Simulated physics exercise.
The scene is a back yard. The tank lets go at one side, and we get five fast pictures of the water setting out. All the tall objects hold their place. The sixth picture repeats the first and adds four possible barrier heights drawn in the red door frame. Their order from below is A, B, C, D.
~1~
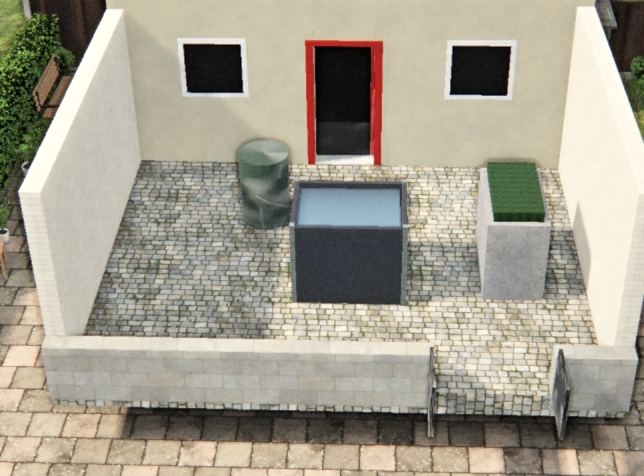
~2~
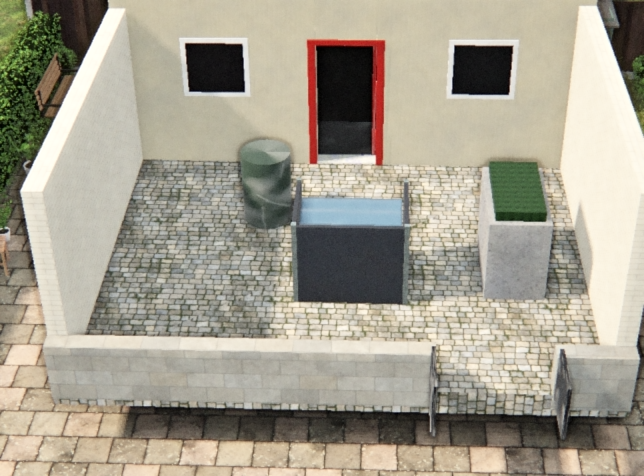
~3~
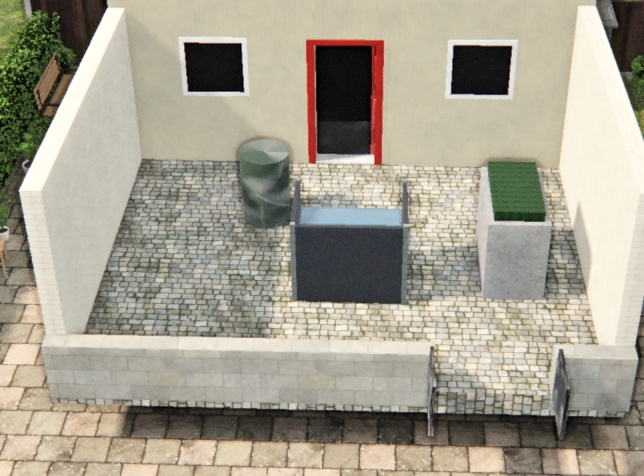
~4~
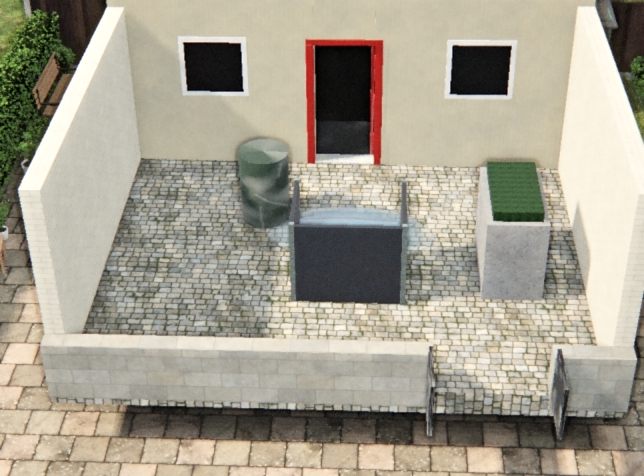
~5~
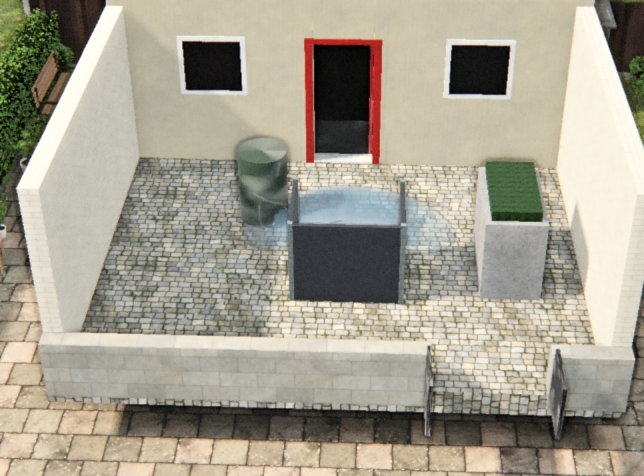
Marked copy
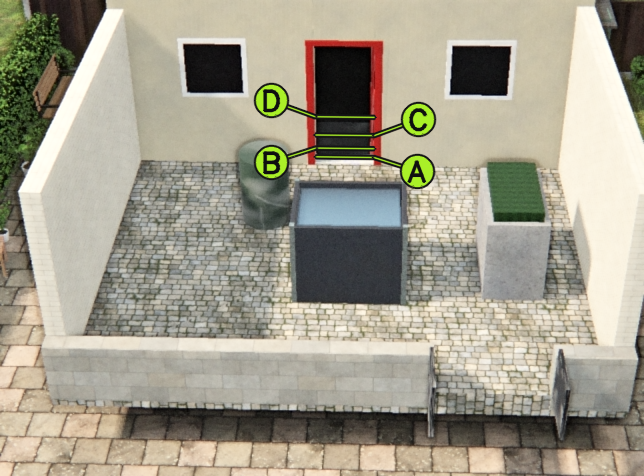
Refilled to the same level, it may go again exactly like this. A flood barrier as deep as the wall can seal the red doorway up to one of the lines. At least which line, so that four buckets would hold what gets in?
Height C.
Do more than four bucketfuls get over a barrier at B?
Yes, that goes wrong.
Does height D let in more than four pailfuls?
No.
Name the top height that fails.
That would be B.
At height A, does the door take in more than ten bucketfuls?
Yes, it does.
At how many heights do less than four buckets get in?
Two of them.
On the marked copy, A at (344, 157); B at (344, 148); C at (344, 135); D at (344, 117); from the bottom up A, B, C, D.
Choosing A, dozens of bucketfuls pour in.
Choosing B, about 14 bucketfuls get in.
Choosing C, a bucket or two gets in.
Choosing D, nothing gets over.
